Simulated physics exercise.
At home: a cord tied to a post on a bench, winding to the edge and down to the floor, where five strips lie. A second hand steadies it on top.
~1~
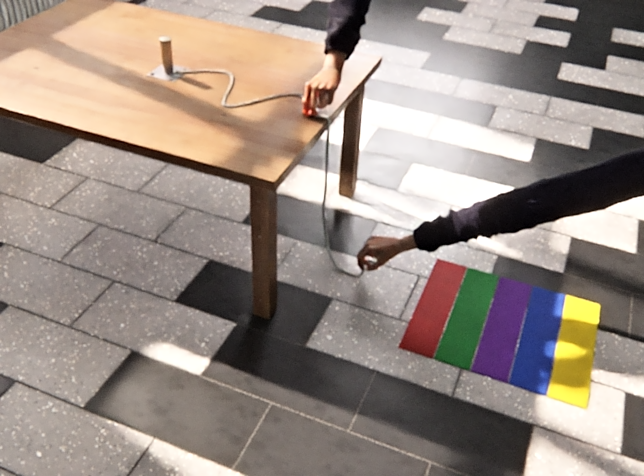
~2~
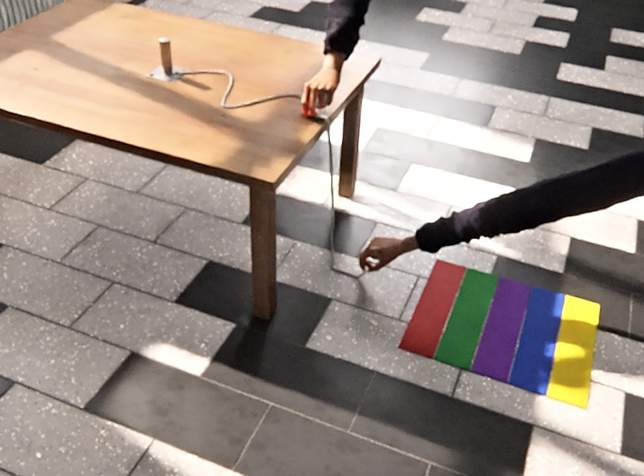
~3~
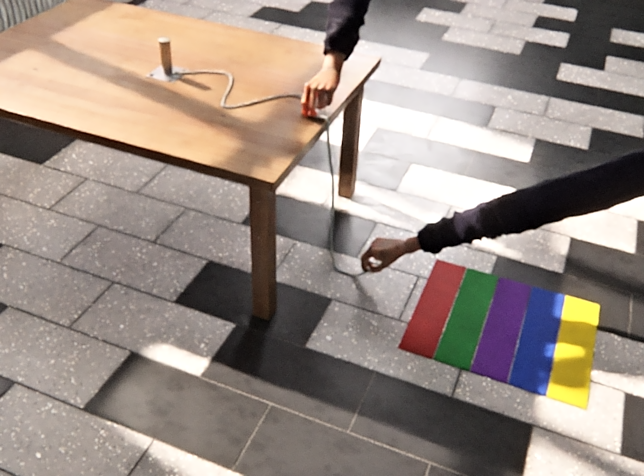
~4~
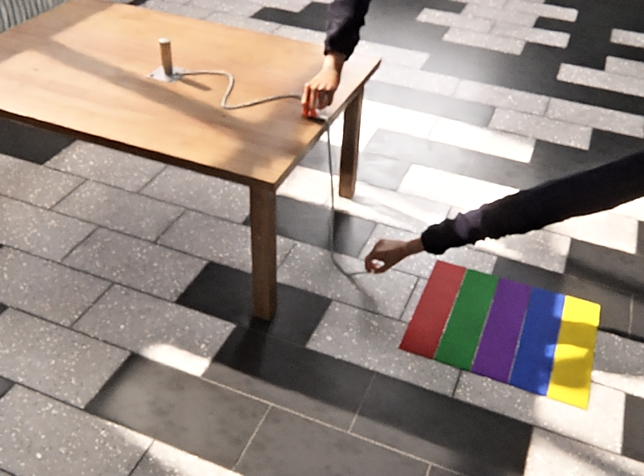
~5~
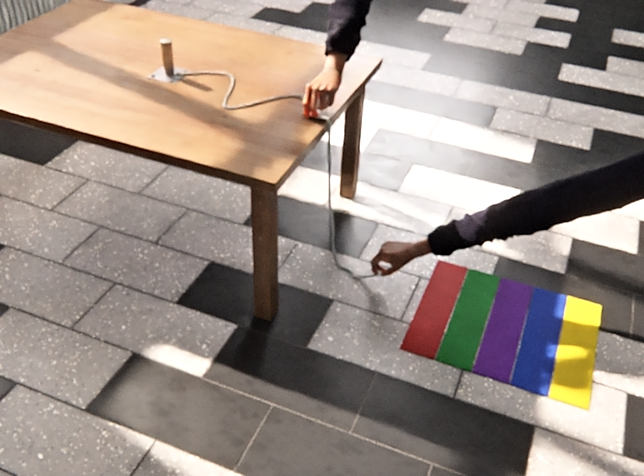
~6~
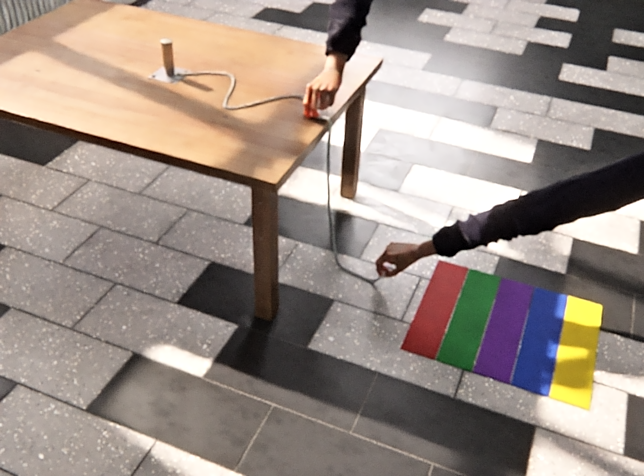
Five coloured strips, red, green, purple, blue and yellow from left to right, lie side by side on a grey and black tiled floor beside a wooden table, seen from above. A pale cord runs from a short post across the tabletop to a hand on something red at the edge, then hangs down. A second hand, holding its lower end, moves slightly rightward while the camera stays still.
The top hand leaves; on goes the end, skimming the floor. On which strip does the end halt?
The yellow one.
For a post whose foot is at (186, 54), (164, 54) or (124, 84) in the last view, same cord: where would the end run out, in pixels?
About (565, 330), (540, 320) and (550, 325).
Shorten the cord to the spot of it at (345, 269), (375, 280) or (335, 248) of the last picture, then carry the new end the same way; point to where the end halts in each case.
In that order: (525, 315), (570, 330) and (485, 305).
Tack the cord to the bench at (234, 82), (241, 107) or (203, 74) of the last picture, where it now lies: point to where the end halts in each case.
The places are (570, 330), (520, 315) and (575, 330).
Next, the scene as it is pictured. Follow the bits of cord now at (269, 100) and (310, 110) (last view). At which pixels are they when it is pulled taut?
Near (327, 118) and (381, 158).
Early on, end near (524, 316); over purple.
Midway, end near (563, 328); over blue.
At the end of the slack, end near (587, 335); over yellow. It halts on the yellow strip.
